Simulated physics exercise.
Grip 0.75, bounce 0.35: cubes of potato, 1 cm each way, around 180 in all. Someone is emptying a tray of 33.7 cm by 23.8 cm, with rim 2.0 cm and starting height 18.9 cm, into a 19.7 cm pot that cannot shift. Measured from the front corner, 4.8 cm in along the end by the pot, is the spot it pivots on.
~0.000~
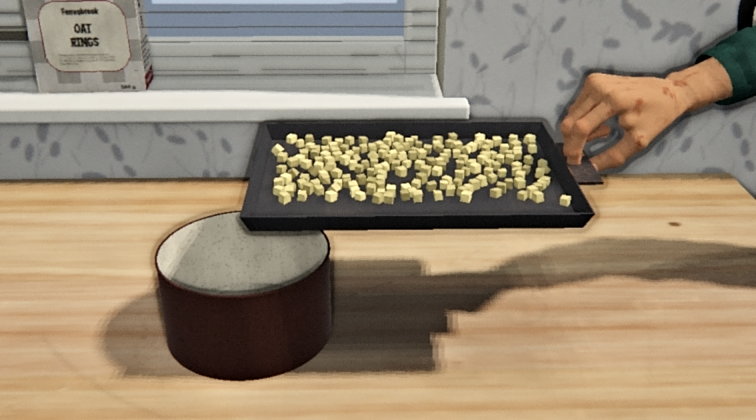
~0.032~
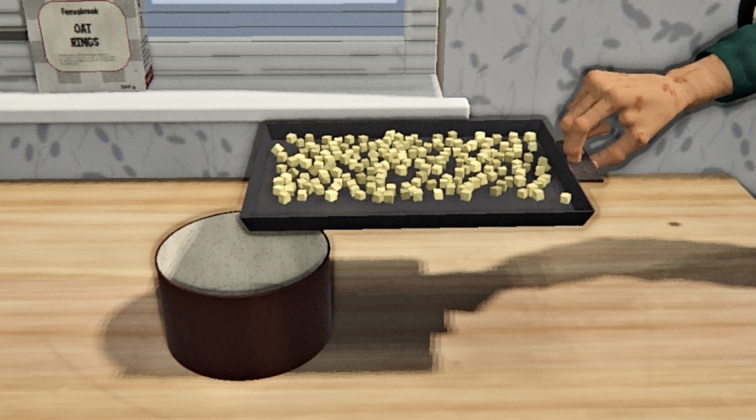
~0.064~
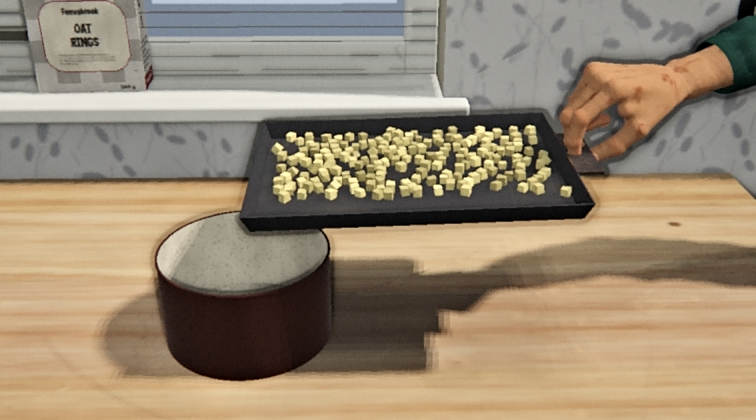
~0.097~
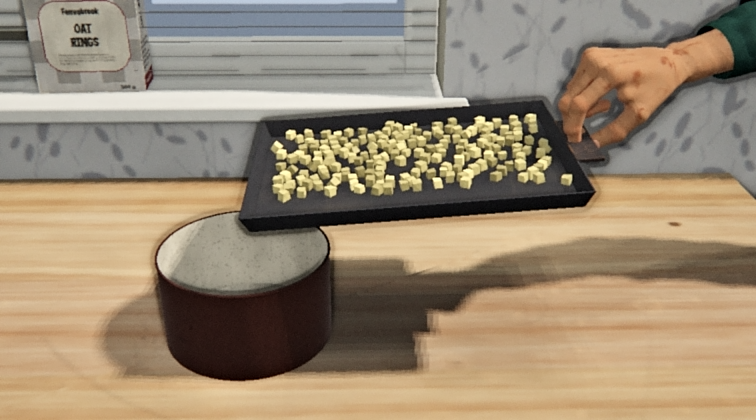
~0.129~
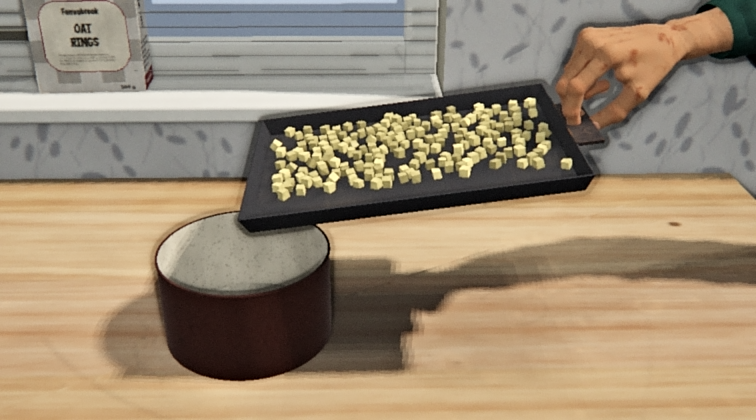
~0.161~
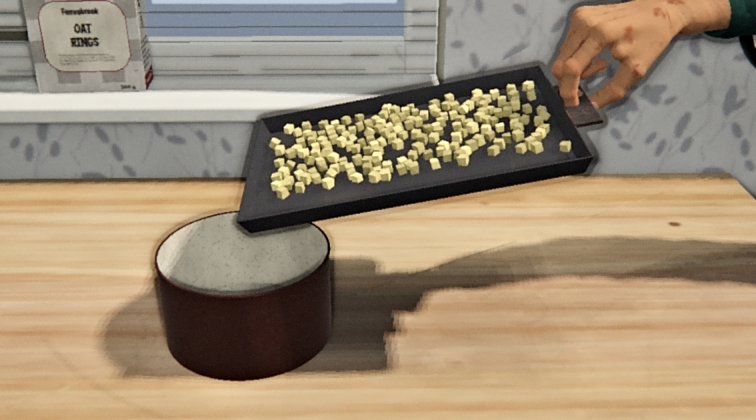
Black tray of small pale cubes, gripped by a hand, rising slowly at its right end beside a dark red pot.
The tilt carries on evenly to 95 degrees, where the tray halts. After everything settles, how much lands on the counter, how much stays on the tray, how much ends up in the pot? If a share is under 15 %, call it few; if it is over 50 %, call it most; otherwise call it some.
I would say counter: Some, tray: Few, pot: Most.
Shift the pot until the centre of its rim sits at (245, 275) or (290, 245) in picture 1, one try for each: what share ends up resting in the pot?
Around 60 per cent, then around 10 per cent.
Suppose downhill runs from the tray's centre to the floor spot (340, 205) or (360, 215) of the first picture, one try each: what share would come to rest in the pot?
That would be close to 20 per cent, then close to 10 per cent.
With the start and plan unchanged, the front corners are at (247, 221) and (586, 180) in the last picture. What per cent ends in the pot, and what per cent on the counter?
You'd end with pot at 5 and counter at 95.
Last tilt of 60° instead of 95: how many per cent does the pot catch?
Near 40 %, then.
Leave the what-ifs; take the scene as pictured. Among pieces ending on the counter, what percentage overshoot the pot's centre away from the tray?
That works out to about 100 percent.
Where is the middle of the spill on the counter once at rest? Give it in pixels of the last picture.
About (37, 400).
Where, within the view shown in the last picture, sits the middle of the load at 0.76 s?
Near pixel (220, 187).
Then, at 0.52 s, tilt 52 degrees; the tray holds 100 %, the pot 0 %.
After 0.76 s, tilt 79 degrees; the tray holds 60 %, the pot 5 %.
After 1.11 s, tilt 95 degrees; the tray holds 0 %, the pot 55 %.
In the end, at 2.3 s, counter 40 %, tray 0 %, pot 60 %.
